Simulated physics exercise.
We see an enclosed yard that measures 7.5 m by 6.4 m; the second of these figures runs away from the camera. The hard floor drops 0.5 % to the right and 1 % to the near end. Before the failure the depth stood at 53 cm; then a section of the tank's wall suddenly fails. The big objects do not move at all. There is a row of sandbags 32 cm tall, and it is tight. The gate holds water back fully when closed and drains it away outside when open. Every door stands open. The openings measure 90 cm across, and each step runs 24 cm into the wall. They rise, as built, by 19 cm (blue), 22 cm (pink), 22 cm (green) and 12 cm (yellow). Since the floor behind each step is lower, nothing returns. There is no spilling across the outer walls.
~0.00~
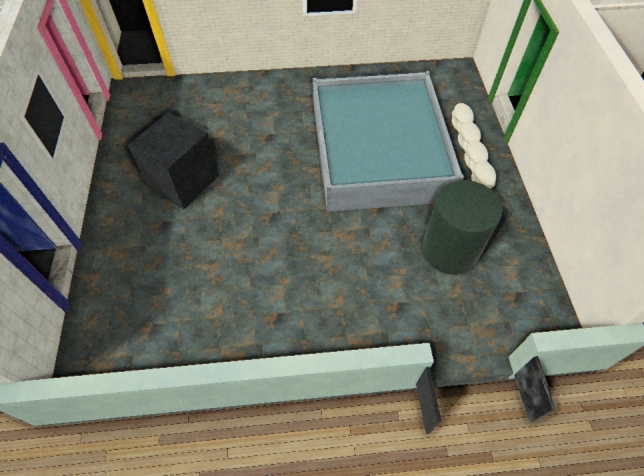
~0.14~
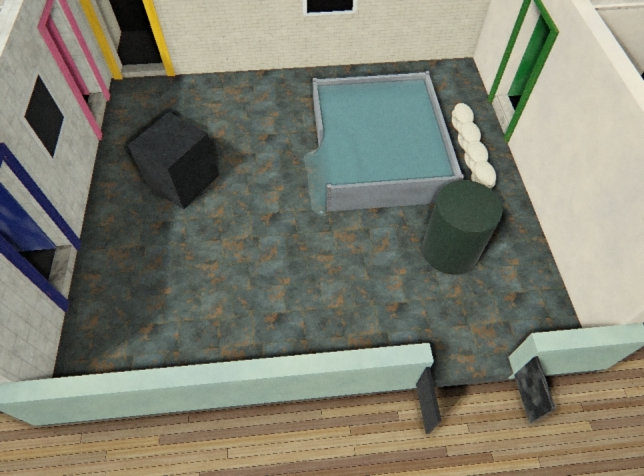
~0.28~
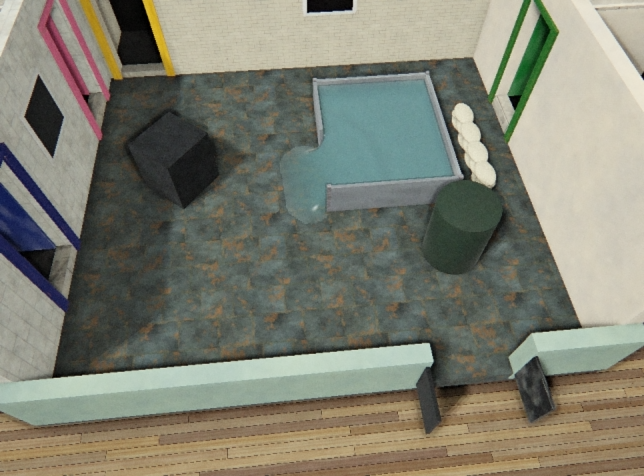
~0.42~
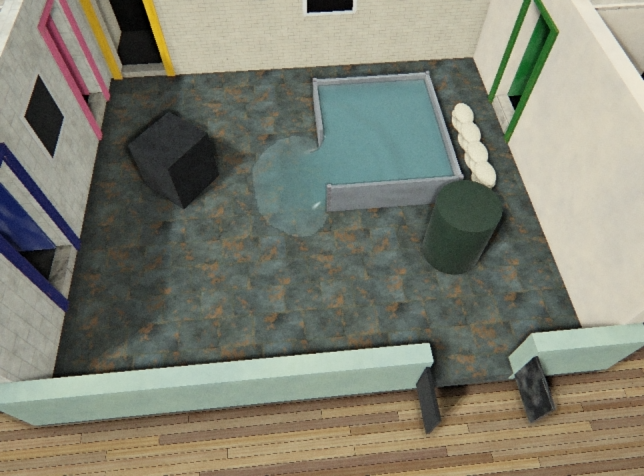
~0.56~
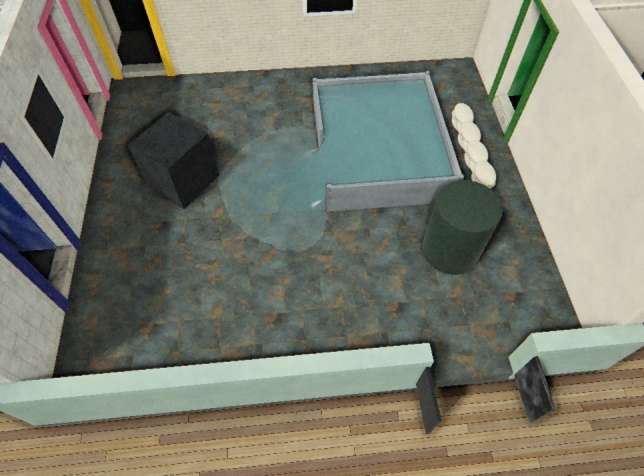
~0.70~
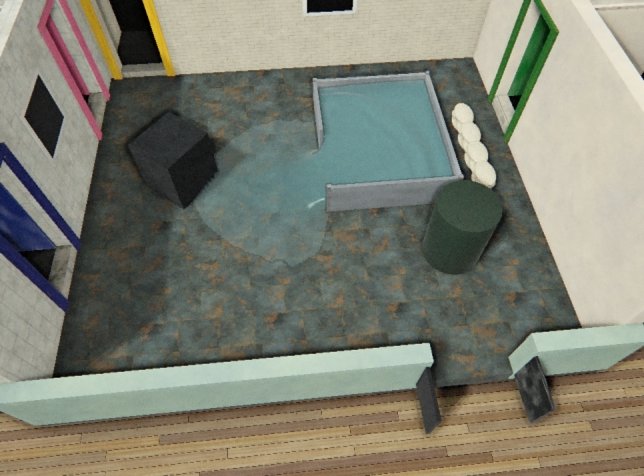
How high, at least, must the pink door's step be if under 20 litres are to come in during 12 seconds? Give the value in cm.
I would say about 6.5 cm.
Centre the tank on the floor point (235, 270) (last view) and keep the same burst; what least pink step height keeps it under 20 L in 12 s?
Then close to 6.0 cm.
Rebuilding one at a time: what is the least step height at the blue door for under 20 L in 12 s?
Roughly 13.5 cm at blue.
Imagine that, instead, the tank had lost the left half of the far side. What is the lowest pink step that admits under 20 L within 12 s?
Then something near 12.5 cm.
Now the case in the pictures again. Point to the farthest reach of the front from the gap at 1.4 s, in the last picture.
In the last picture, around (92, 239).
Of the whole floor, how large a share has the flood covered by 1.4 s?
Close to 20 per cent of it is wet.
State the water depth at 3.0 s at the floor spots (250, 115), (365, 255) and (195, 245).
Respectively 1 cm, 0 cm and 12 cm.
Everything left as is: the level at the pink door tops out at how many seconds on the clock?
I'd say near 4.0 seconds.
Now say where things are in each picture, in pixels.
Still water, 53 cm deep, in the tank at (382, 129); the pink door at (82, 74) is dry, in the first picture.
The gap is at (327, 172), the front 0.3 m out at (309, 171); the back of the tank holds 53 cm, in the second picture.
Water pours out at (327, 174) and has run 0.7 m, to (287, 189); about 9 cm deep outside, 53 cm at the back, in the third picture.
The gap is at (326, 175), the front 1.2 m out at (259, 199); the back of the tank holds 53 cm, in the fourth picture.
The front is at (224, 188), 1.8 m from the gap at (326, 175); 3.1 m2 of floor is wet, 53 cm left at the back, in the fifth picture.
The gap is at (326, 174), the front 2.2 m out at (199, 201); the back of the tank holds 52 cm; 2.5 m in a straight line remain to the pink door at (82, 74), in the sixth picture.
After 1.4 s water covers 20 % of the floor, deepest (33 cm) near (323, 195); it has not reached the pink door.
After 3.0 s water covers 45 % of the floor, deepest (38 cm) near (49, 400); 8 cm at the pink door, 0 litres in over its 22 cm step.
After 12.0 s water covers 95 % of the floor, deepest (12 cm) near (583, 349); 5 cm at the pink door, 0 litres in over its 22 cm step.
At the pink door as built, the water arrived by 2.0 s and peaked near 11 cm at 4.0 s.
Run again over the same 12 s with other heights there, 30 litres in over 6 cm, 6 litres over 8.5 cm. The limit of 20 litres is kept from about 6.5 cm up.
